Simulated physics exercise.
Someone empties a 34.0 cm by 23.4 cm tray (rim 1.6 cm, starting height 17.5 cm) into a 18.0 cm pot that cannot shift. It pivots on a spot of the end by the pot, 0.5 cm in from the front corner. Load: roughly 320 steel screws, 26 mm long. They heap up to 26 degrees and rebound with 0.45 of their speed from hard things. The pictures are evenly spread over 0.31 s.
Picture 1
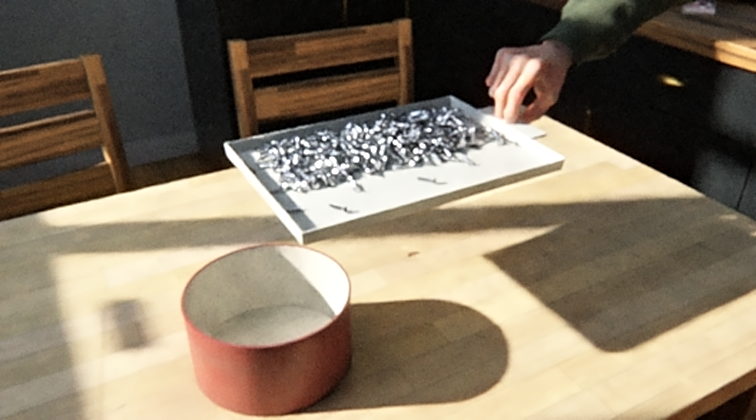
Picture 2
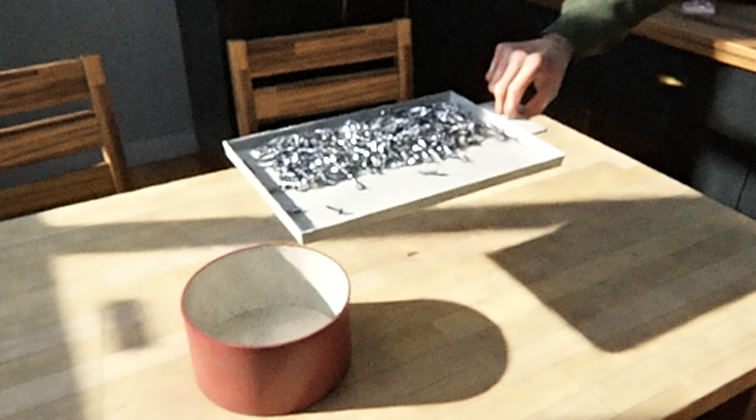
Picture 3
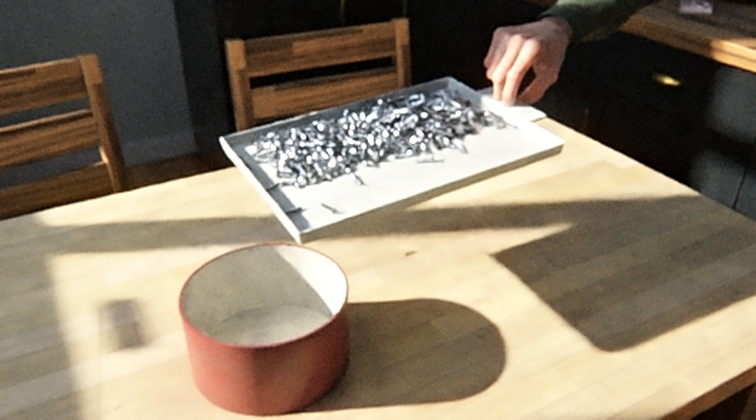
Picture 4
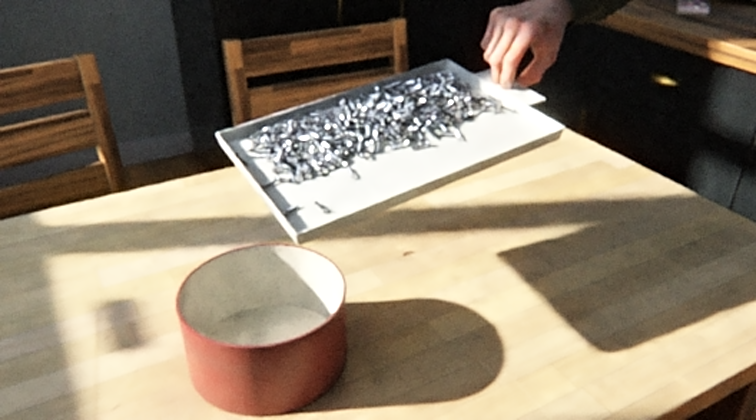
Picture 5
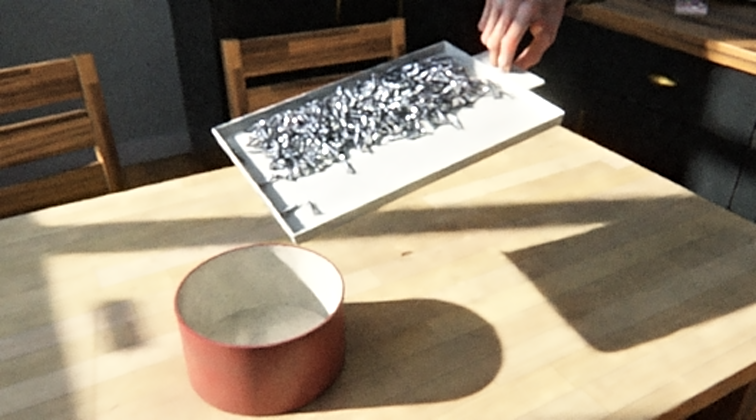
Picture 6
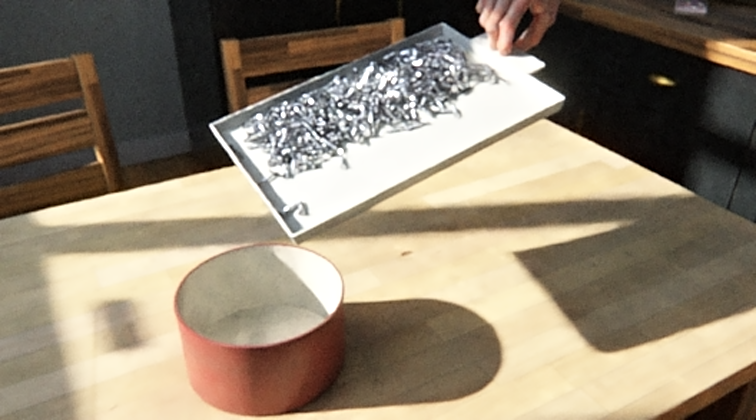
The clip shows a hand holding the far right end of a white tray of small metal pieces near a red pot on a wooden table, gradually raising that end so the tray slopes down toward the left.
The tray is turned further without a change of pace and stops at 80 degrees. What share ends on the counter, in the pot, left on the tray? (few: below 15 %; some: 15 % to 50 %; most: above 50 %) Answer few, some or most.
Counter: Some, pot: Most, tray: Few.
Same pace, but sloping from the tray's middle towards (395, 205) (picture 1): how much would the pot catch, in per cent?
Some 25 per cent.
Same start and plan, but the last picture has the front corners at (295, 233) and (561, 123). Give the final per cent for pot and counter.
Pot 75, counter 25.
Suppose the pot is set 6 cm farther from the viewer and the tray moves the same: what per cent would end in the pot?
Then about 30 per cent.
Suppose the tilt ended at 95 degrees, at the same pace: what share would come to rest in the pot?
In that case some 70 per cent.
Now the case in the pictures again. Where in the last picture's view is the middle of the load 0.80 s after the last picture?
Around (245, 301).
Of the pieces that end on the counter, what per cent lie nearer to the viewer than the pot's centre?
Some 90 per cent.
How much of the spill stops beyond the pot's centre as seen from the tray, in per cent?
Roughly 90 per cent.
Then, 0.48 s after the last picture, tilt 46 degrees; the tray holds 100 %, the pot 0 %.
Then, 0.80 s after the last picture, tilt 67 degrees; the tray holds 35 %, the pot 30 %.
Then, 1.22 s after the last picture, tilt 80 degrees; the tray holds 10 %, the pot 65 %.
In the end, counter 25 %, pot 75 %, tray 5 %.
